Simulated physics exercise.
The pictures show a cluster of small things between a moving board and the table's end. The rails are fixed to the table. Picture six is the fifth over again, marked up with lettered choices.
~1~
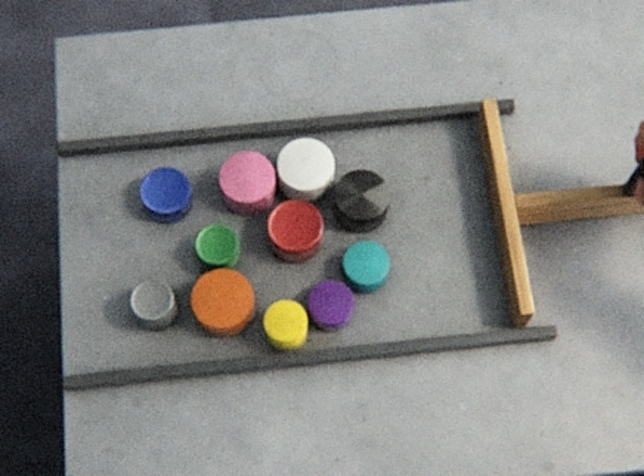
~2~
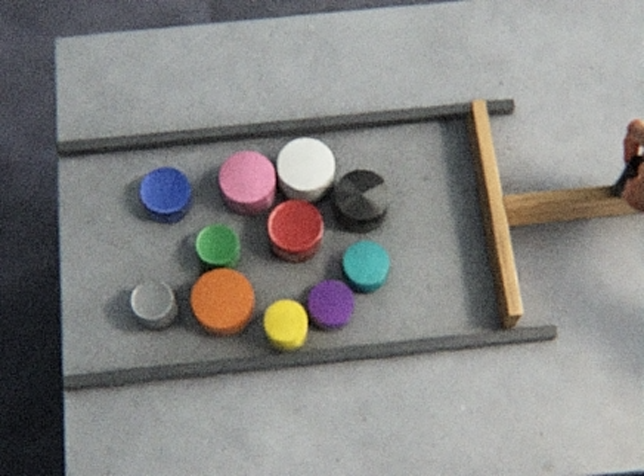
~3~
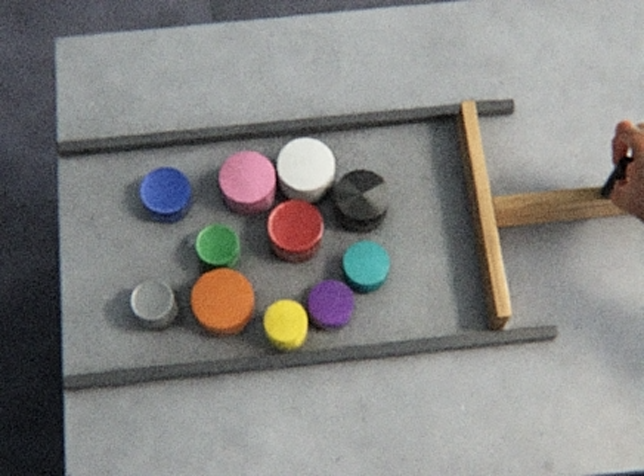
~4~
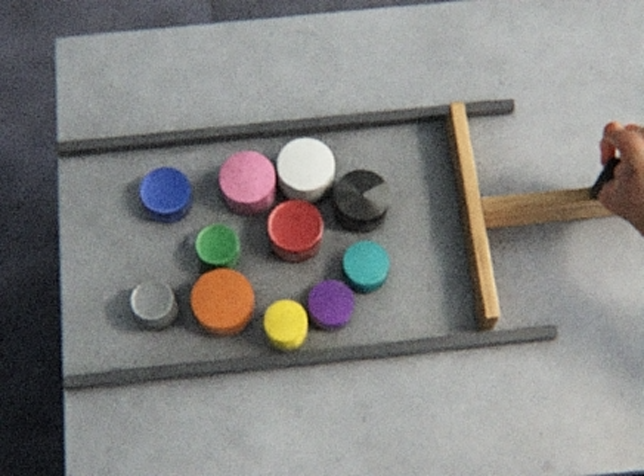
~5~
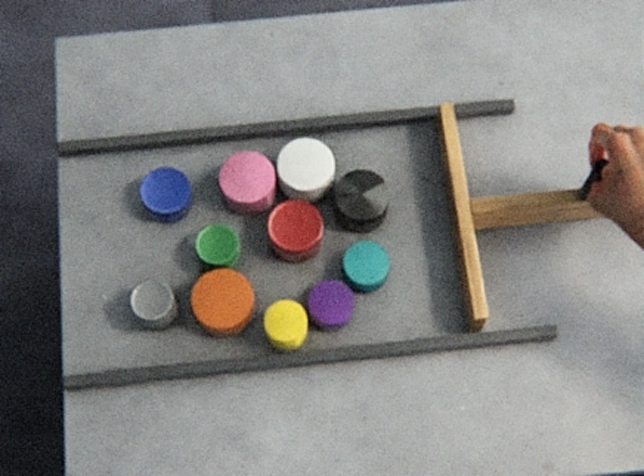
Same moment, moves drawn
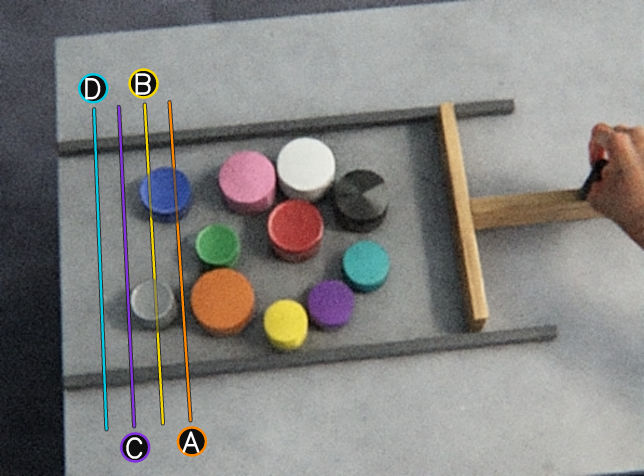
A pale grey tabletop with two dark rails running across it is seen from above by a still camera. Between the rails sit round containers: blue, pink and white along the top, black to their right, green and red in the middle, turquoise at right, and grey, orange, yellow and purple below. From the right, a hand slides a wooden board by its handle slowly leftward, while the containers stay still.
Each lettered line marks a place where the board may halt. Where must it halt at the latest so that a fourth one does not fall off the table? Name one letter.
Line B.
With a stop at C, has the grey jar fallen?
Yes.
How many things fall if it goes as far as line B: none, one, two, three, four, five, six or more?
By then, three.
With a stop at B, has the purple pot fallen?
No.
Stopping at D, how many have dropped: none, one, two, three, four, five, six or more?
By then, six or more.
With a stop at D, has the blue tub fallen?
Yes.
On the marked copy, A at (179, 253); B at (153, 255); C at (126, 258); D at (100, 261).
With B. Early on, board (352, 218); yellow pot (281, 331); white tin (290, 157).
Further on, board (238, 229); grey jar (94, 312); blue tub (100, 204).
At the end, board (153, 237); green jar over the edge; grey jar over the edge; three fallen.
As for the rest, A is within the limit but short; C drops six; D drops seven.
